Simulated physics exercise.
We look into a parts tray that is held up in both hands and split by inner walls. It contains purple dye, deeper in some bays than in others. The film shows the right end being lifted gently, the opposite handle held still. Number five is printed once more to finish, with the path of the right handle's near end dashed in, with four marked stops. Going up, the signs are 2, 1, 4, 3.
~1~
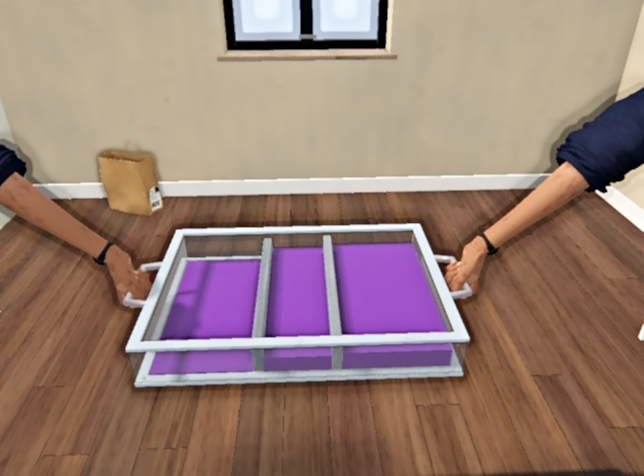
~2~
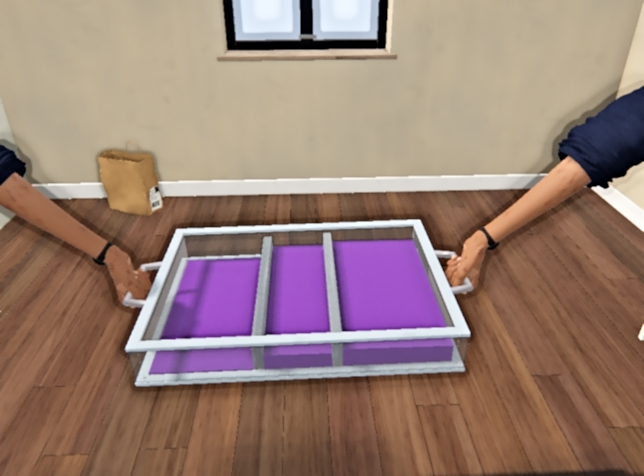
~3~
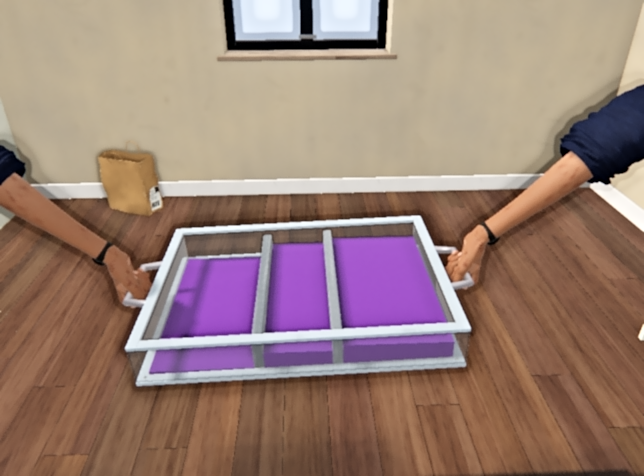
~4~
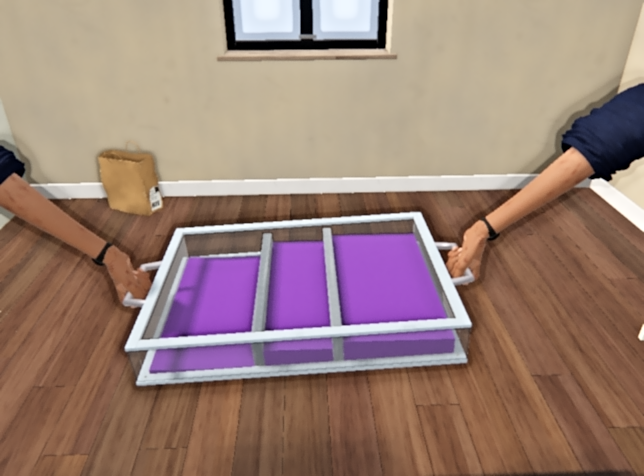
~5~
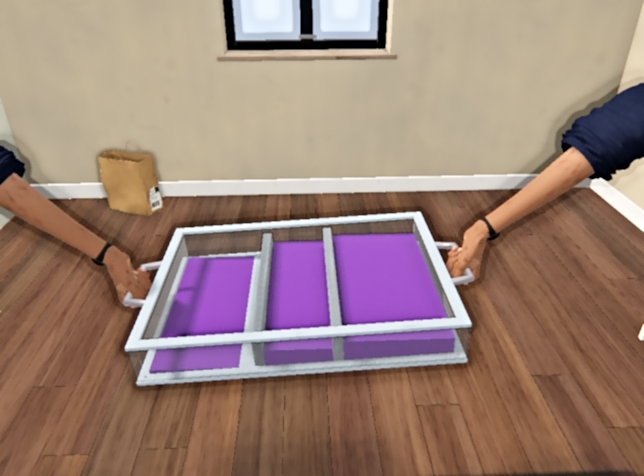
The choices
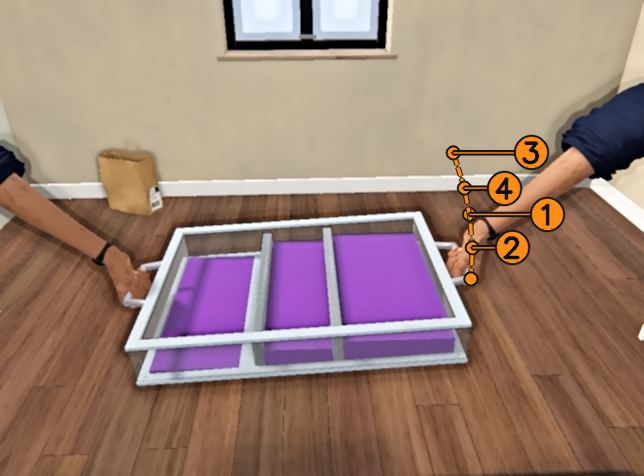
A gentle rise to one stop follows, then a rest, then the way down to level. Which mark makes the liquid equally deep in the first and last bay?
The best mark is 3.
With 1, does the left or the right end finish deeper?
The right one.
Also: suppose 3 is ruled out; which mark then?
Here it is mark 4.
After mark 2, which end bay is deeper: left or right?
The right end bay.
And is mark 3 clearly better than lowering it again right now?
Yes.
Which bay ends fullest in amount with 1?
The right bay.
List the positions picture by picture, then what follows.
In the first frame, the tray is level; deepest in the right bay, at (380, 289), shallowest in the left; right handle at (460, 276).
In the second frame, tipped about 1° down to the left; no wall is crossed; right handle at (461, 271).
In the third frame, tipped about 2° down to the left; no wall is crossed; right handle at (461, 266).
In the fourth frame, tipped about 3° down to the left; no wall is crossed; right handle at (462, 262).
In the fifth frame, tipped about 3° down to the left; deepest in the right bay, at (382, 279), shallowest in the left; right handle at (462, 261).
In orange, 1 at (469, 214); 2 at (472, 247); 3 at (453, 152); 4 at (464, 188).
If 1 is chosen, the right end bay stands much deeper than the other; nothing spills.
If 2 is chosen, the right end bay stands much deeper than the other; nothing spills.
If 3 is chosen, the two end bays stand about equally deep; nothing spills.
If 4 is chosen, the right end bay stands much deeper than the other; nothing spills.
